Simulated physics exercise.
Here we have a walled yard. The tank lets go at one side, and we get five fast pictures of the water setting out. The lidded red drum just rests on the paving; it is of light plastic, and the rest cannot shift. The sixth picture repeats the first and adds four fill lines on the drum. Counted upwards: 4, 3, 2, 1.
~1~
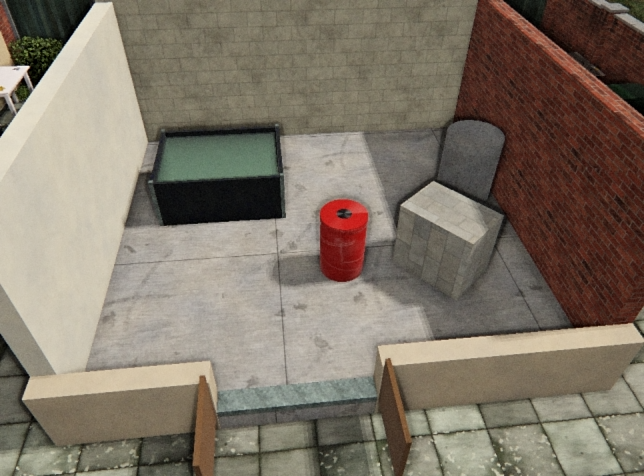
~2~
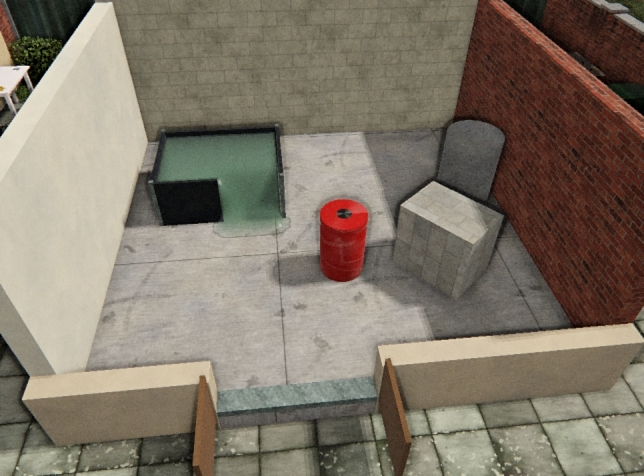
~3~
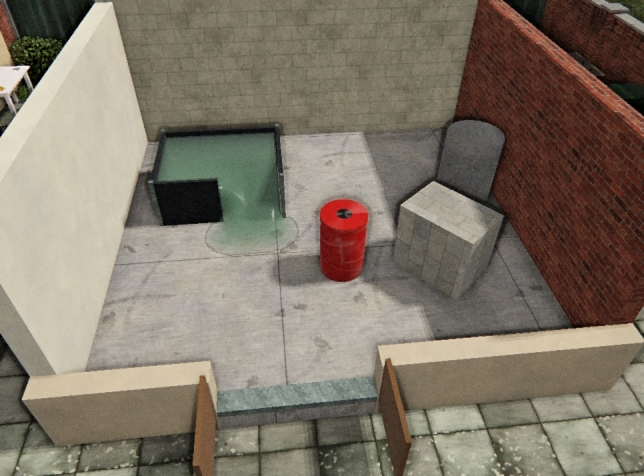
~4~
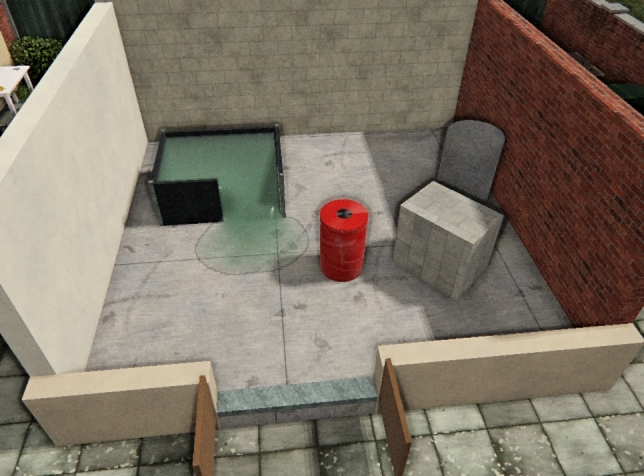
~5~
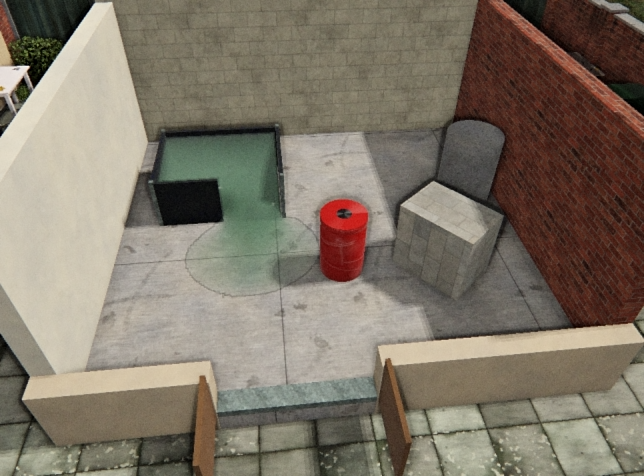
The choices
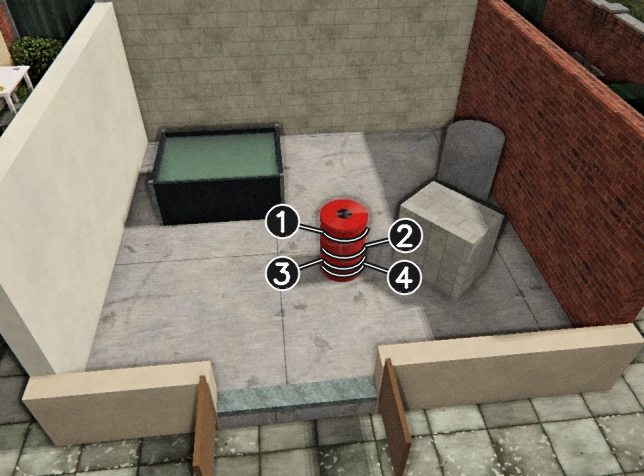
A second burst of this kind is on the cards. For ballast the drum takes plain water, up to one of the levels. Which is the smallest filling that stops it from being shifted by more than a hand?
I would pick level 3.
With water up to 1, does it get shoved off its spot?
No, not at all.
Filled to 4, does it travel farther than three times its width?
No, less.
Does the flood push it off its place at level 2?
No, not at all.
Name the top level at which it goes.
4 it is.
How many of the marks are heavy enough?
Three of the four.
On the marked copy, 1 at (347, 241); 2 at (346, 258); 3 at (345, 268); 4 at (345, 275); from the bottom up 4, 3, 2, 1.
Choosing 1, it does not move.
Choosing 2, it does not move.
Choosing 3, it does not move.
Choosing 4, it is pushed about its own width away.
